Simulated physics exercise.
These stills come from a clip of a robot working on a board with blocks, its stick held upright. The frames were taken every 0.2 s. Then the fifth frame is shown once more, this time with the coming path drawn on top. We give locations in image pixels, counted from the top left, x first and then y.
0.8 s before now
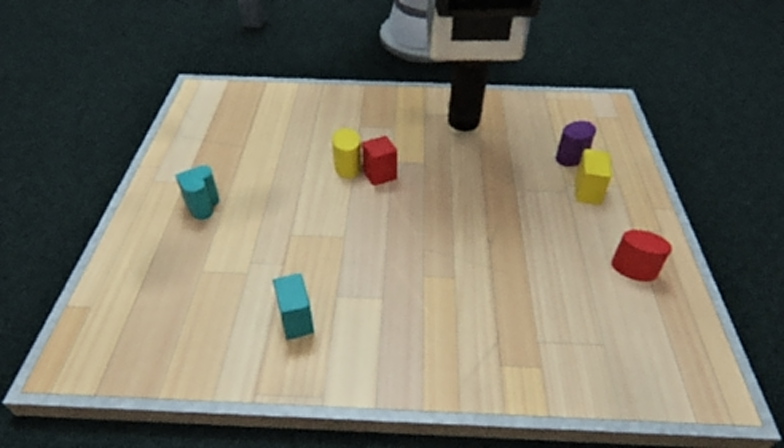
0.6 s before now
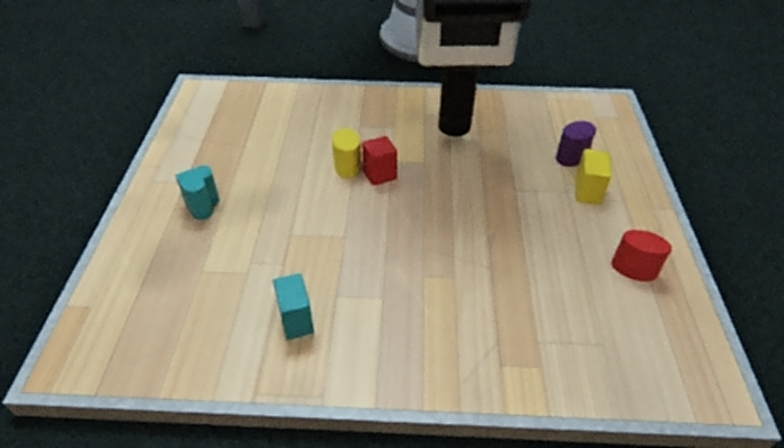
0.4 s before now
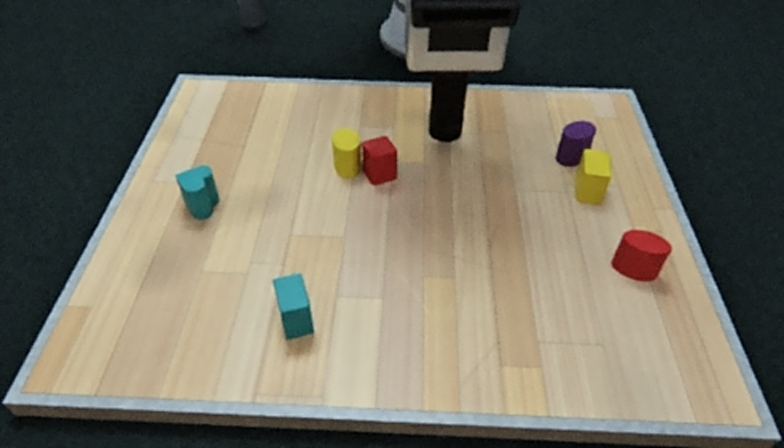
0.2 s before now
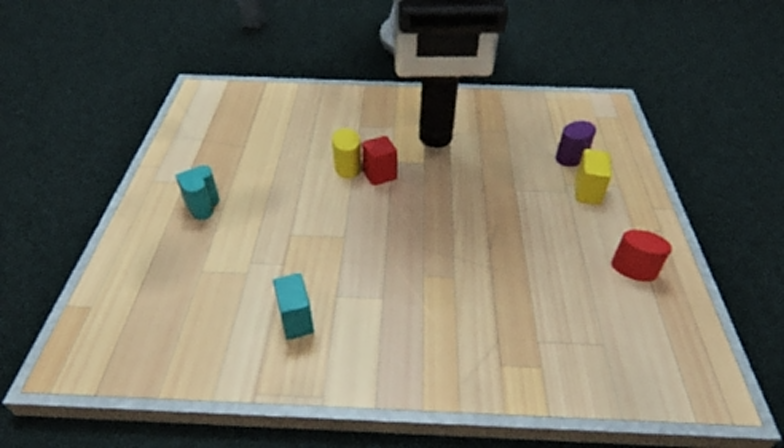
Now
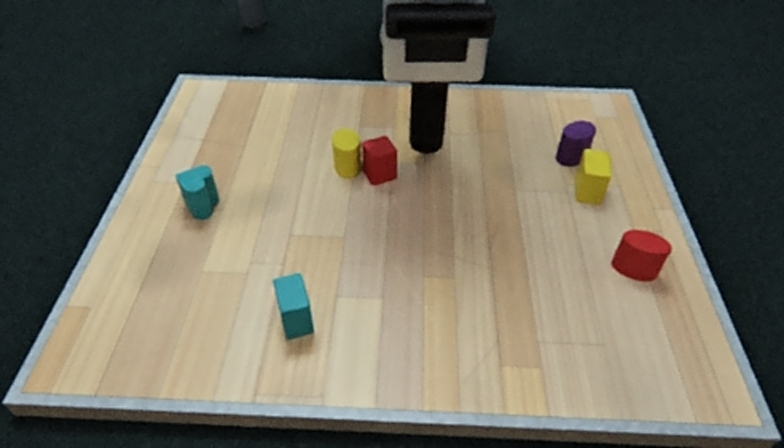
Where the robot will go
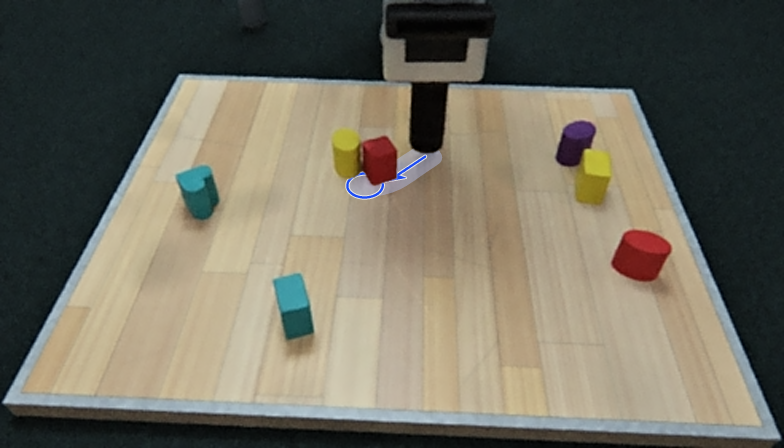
A robot arm with a black stick slid slowly left and slightly toward the viewer across the back of a wooden board, while the red, yellow, teal and purple blocks around it stayed still.
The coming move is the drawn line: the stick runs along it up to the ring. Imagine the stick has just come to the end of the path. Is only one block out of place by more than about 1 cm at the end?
It seems not.
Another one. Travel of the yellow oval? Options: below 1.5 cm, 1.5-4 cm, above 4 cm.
Once the path is done, the yellow oval lies 1.5 to 4 cm from its present place.
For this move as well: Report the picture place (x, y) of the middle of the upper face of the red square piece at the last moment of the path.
It should be at (330, 159) by then.
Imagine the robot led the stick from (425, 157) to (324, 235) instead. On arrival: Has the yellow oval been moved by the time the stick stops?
Yes, that is what happens.
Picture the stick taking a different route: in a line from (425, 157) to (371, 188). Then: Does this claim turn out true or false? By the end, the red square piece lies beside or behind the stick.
The statement is incorrect.
The drawn path runs from (425, 157) over (408, 168) and (390, 180) to (365, 185).
What follows on the original path. Halfway along, stick at (399, 162); yellow oval at (339, 138); red square piece at (367, 150), turned 20° clockwise.
At the end, stick at (365, 172); yellow oval at (327, 137), turned 60° clockwise; red square piece at (330, 159), turned 30° clockwise.
